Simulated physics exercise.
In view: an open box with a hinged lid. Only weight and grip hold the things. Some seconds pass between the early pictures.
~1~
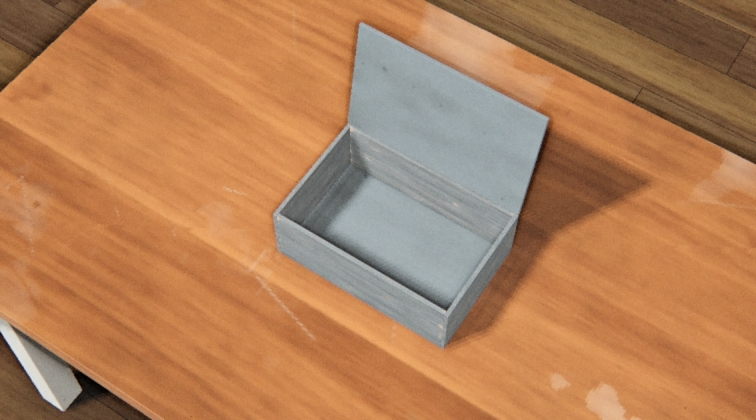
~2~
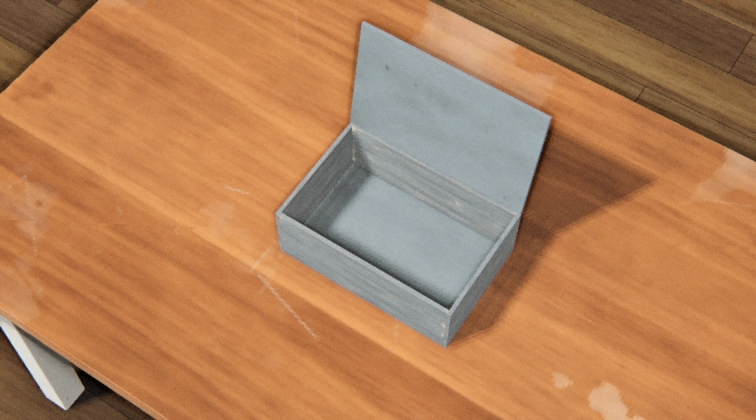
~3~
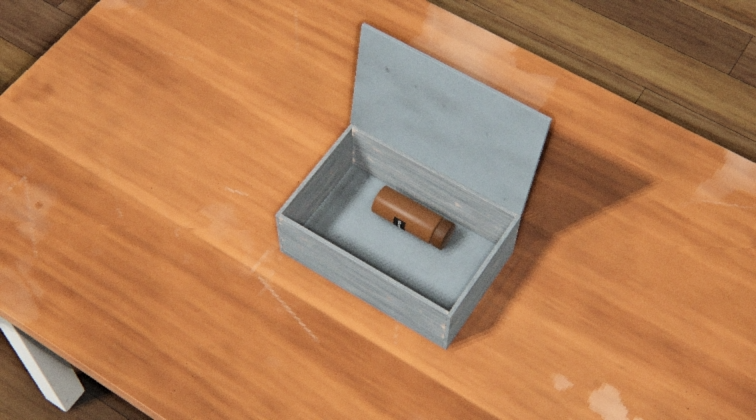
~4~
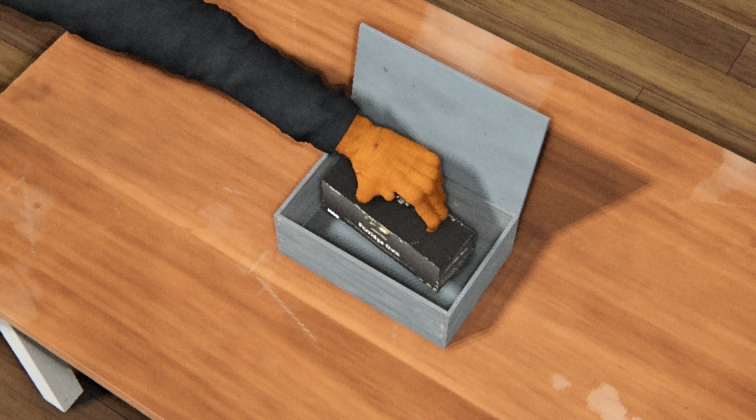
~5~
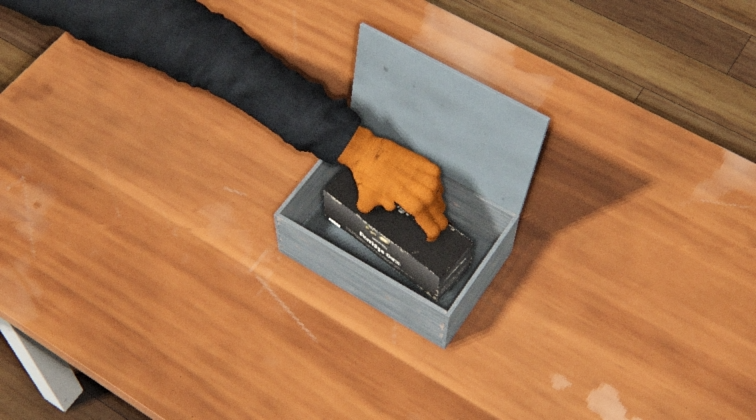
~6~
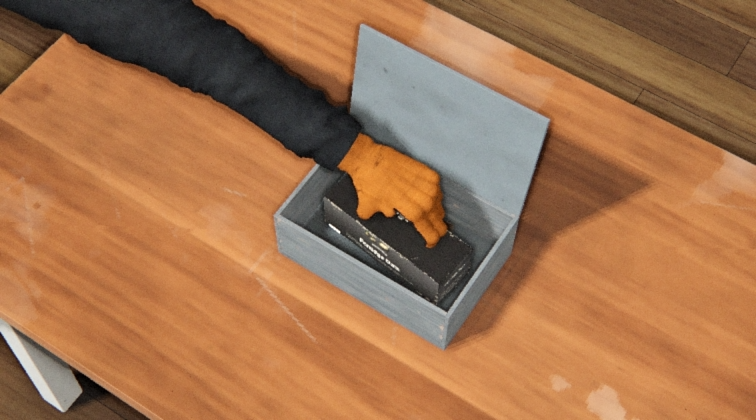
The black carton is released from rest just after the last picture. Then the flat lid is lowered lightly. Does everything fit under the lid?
Outcome: The lid closes.
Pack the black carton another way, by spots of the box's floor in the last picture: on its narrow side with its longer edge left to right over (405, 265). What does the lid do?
Then it closes.
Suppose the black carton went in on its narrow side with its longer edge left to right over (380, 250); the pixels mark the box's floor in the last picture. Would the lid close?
Then it shuts flat.
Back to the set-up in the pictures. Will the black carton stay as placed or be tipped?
The black carton stays as placed.
Then, 0.90 s after the last picture, lid starting down; black carton slid a little near (390, 252).
Then, 1.50 s after the last picture, lid 65° above the rim; black carton slid a little near (390, 252); brown shaker rolled a little.
Then, 1.80 s after the last picture, lid 39° above the rim; black carton slid a little near (390, 252); brown shaker rolled a little.
Then, 2.10 s after the last picture, lid 6° above the rim; black carton slid a little near (390, 252); brown shaker rolled a little.
At rest, lid shut; moved from the start, black carton; brown shaker in place. Seen from the same camera at the end, black carton near (390, 252).
